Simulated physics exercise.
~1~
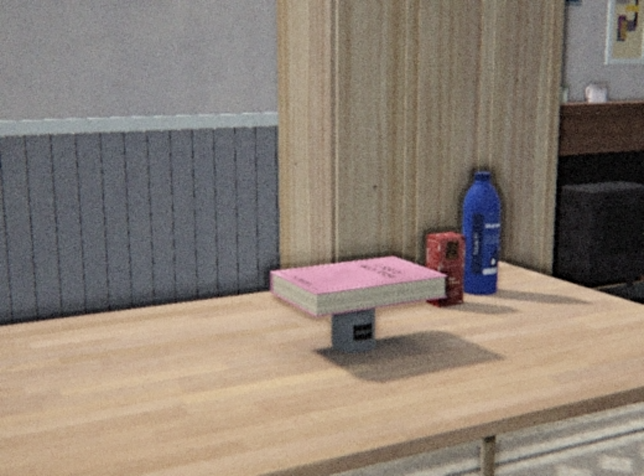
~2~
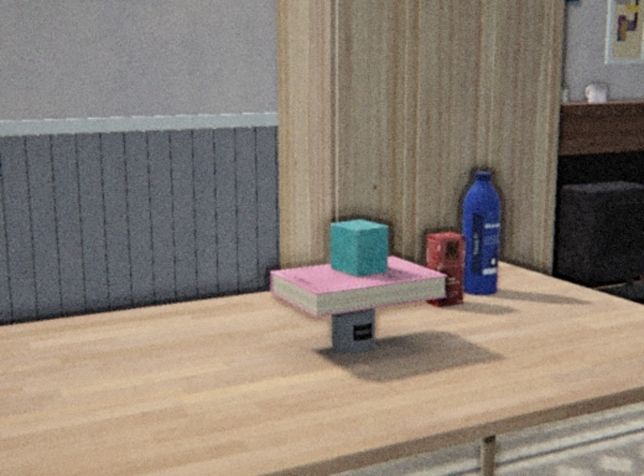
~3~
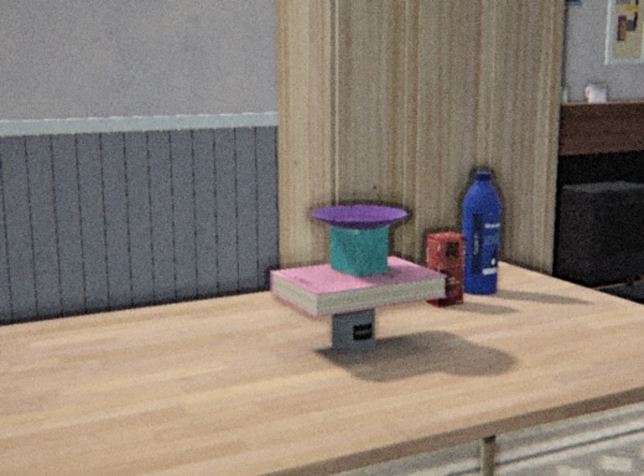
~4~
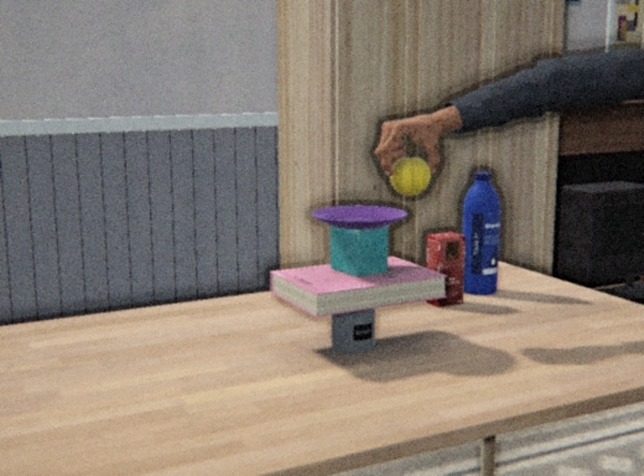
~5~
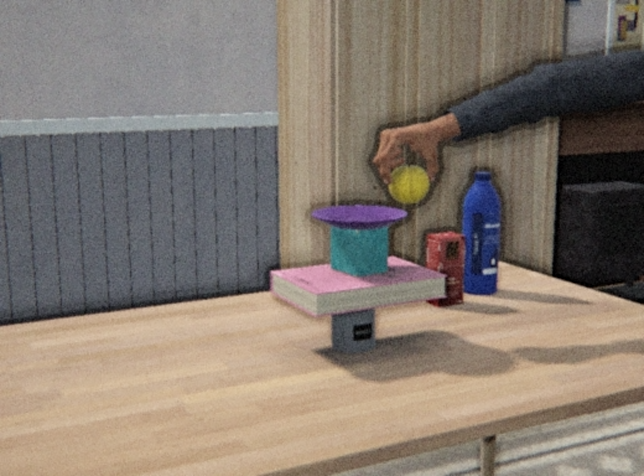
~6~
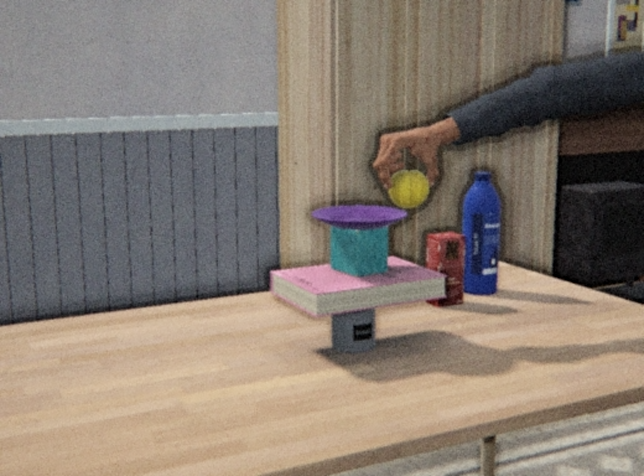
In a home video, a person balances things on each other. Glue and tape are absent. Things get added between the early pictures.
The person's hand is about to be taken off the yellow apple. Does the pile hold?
It fails.
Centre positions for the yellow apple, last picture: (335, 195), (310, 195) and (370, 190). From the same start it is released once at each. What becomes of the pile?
First the pile remains standing, second it topples, third it remains standing.
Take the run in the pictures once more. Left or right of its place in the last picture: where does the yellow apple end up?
Direction of travel: Rightward.
Then, 0.30 s past the last view, yellow apple now fallen.
Then, 0.40 s past the last view, things are still on the move.
Then, 0.50 s past the last view, as before.
Finally, fallen, yellow apple; the other 6 still in place. Final places as the last picture's camera would see them, yellow apple near (506, 301). The pile comes apart.
